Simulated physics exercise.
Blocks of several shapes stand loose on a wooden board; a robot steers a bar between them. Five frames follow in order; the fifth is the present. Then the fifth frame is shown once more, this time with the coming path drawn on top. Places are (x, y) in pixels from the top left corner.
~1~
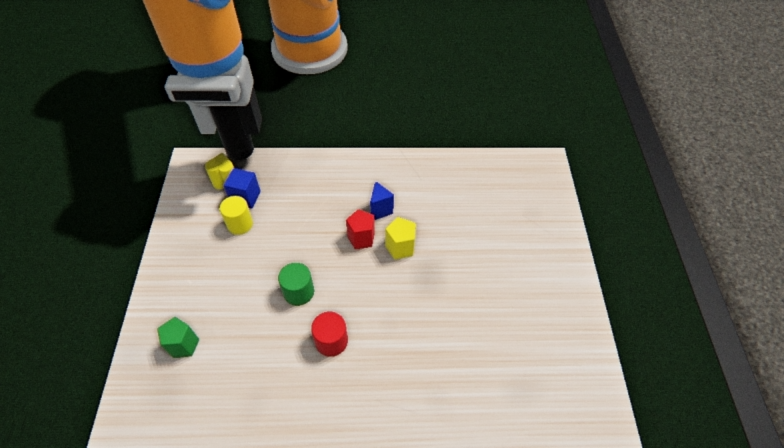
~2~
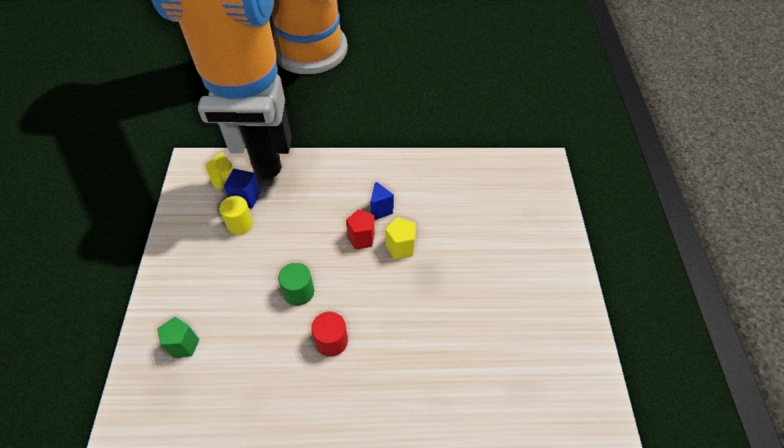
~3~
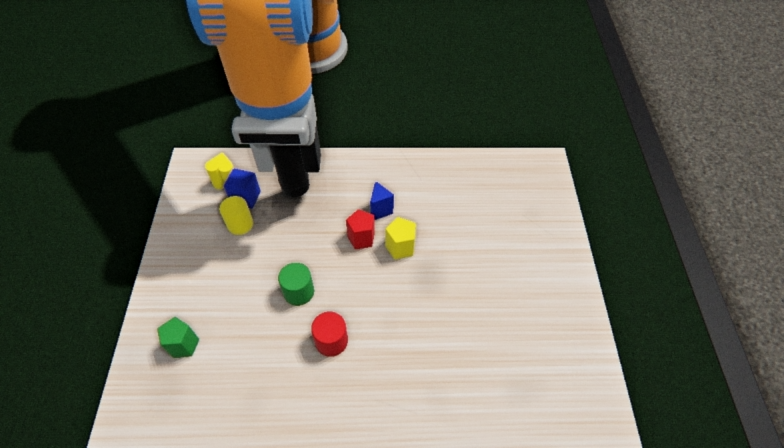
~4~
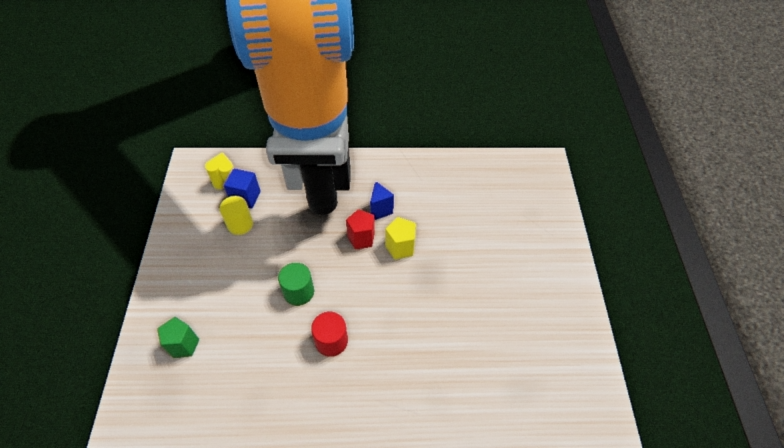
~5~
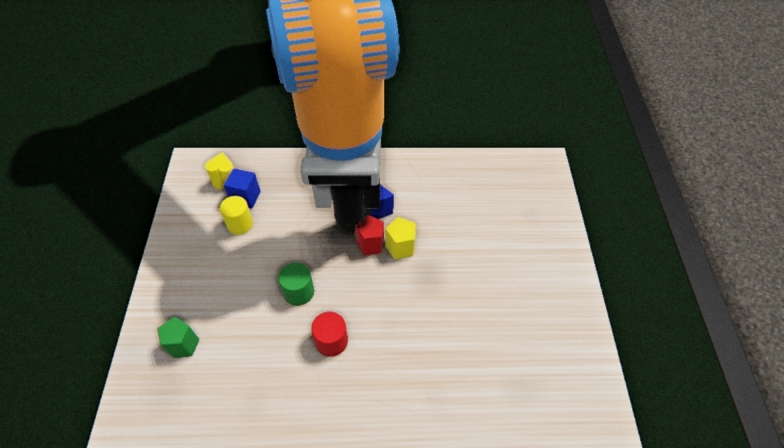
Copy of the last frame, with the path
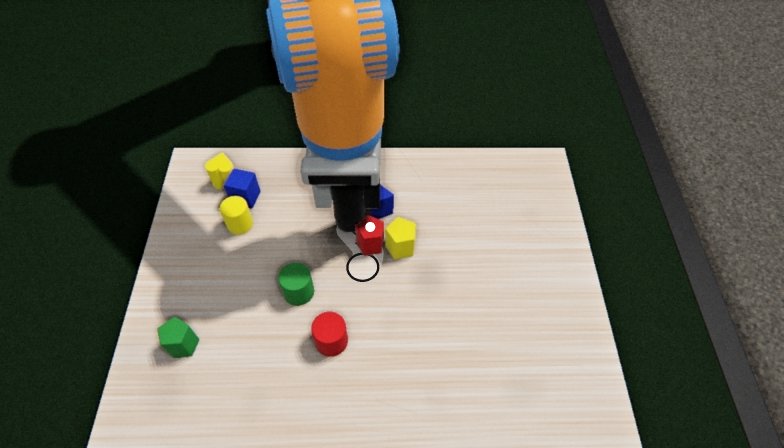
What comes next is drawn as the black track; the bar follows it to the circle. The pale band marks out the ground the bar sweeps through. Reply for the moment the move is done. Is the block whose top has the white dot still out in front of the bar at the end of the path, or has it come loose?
The block lies off to the side or behind.
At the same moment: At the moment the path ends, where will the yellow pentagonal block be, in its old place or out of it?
Displaced.
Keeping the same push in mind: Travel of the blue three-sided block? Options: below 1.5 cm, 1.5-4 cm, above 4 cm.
Short: Under 1.5 cm.
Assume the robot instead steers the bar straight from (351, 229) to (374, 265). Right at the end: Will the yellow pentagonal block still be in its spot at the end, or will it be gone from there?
That block is going to get moved.
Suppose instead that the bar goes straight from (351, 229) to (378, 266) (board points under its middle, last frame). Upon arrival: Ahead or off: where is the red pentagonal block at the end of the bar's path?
Ahead to the end.
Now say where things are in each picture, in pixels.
The first frame shows bar's lower end at (240, 151); red pentagonal block at (361, 221); blue three-sided block at (380, 193); yellow pentagonal block at (402, 229).
The second frame shows bar at (268, 169); blocks still.
The third frame shows bar at (295, 187); blocks still.
The fourth frame shows bar at (323, 204); blocks still.
The fifth frame shows bar at (350, 221); red pentagonal block at (370, 227); blue three-sided block at (380, 193); yellow pentagonal block at (402, 229).
Drawn move, from (351, 229) by way of (361, 240) and (368, 253) to (363, 267); the dot is on the red pentagonal block.
The first path, step by step. Halfway along, bar at (366, 238); red pentagonal block at (387, 246); yellow pentagonal block at (414, 236), turned 45° anticlockwise.
At the end, bar at (362, 259); red pentagonal block at (392, 256), turned 25° anticlockwise; blue three-sided block still; yellow pentagonal block at (415, 237), turned 55° anticlockwise.
